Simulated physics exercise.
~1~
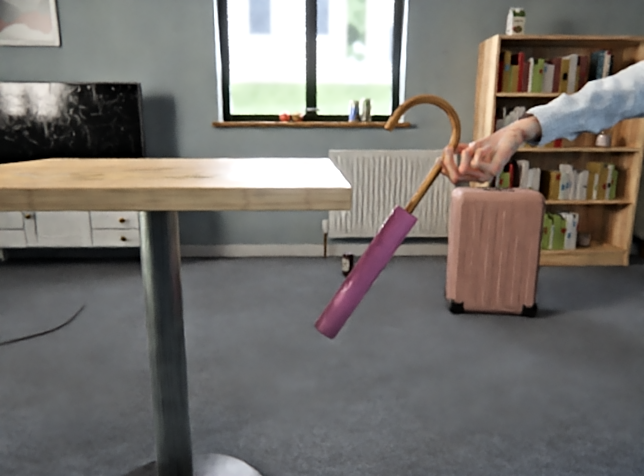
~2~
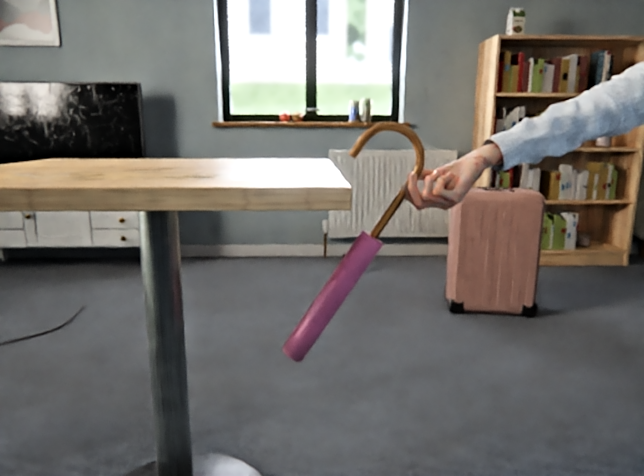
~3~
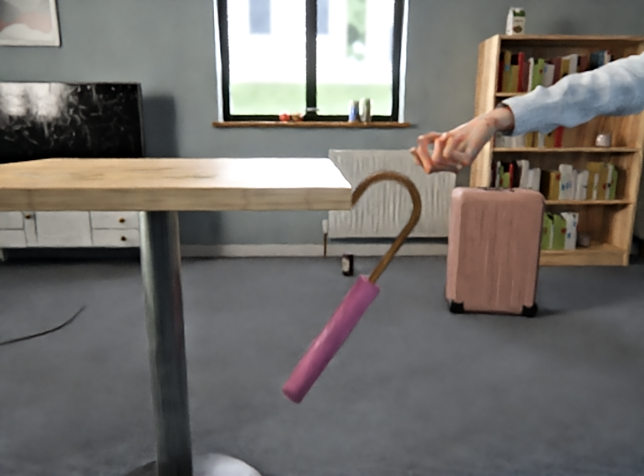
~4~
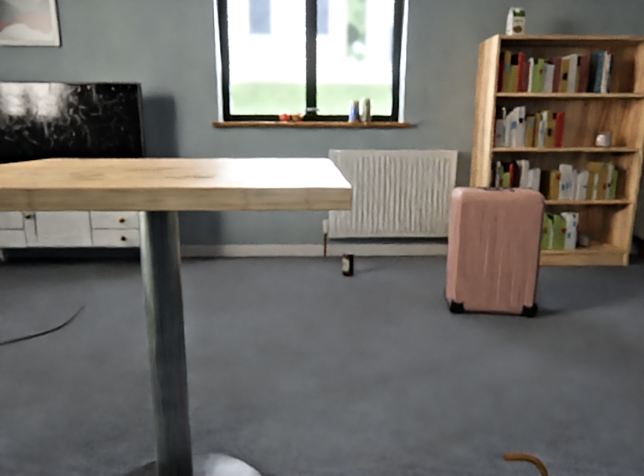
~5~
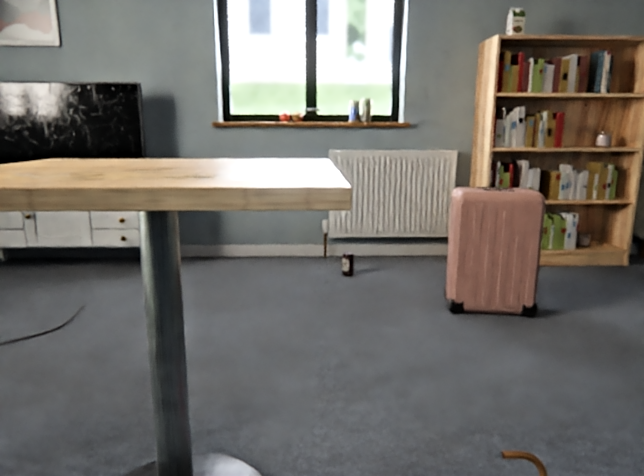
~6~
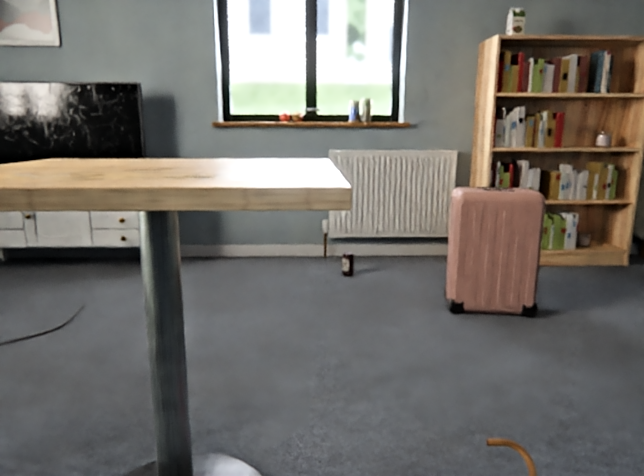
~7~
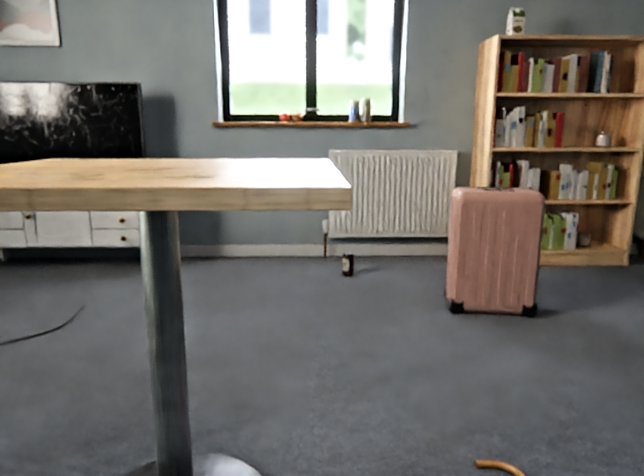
The footage shows a hand lowering a pink umbrella with a curved wooden handle beside a table's edge, then letting go and drawing back; the umbrella drops past the edge to the lower right, where only part of its handle remains in view, shifting slightly left.
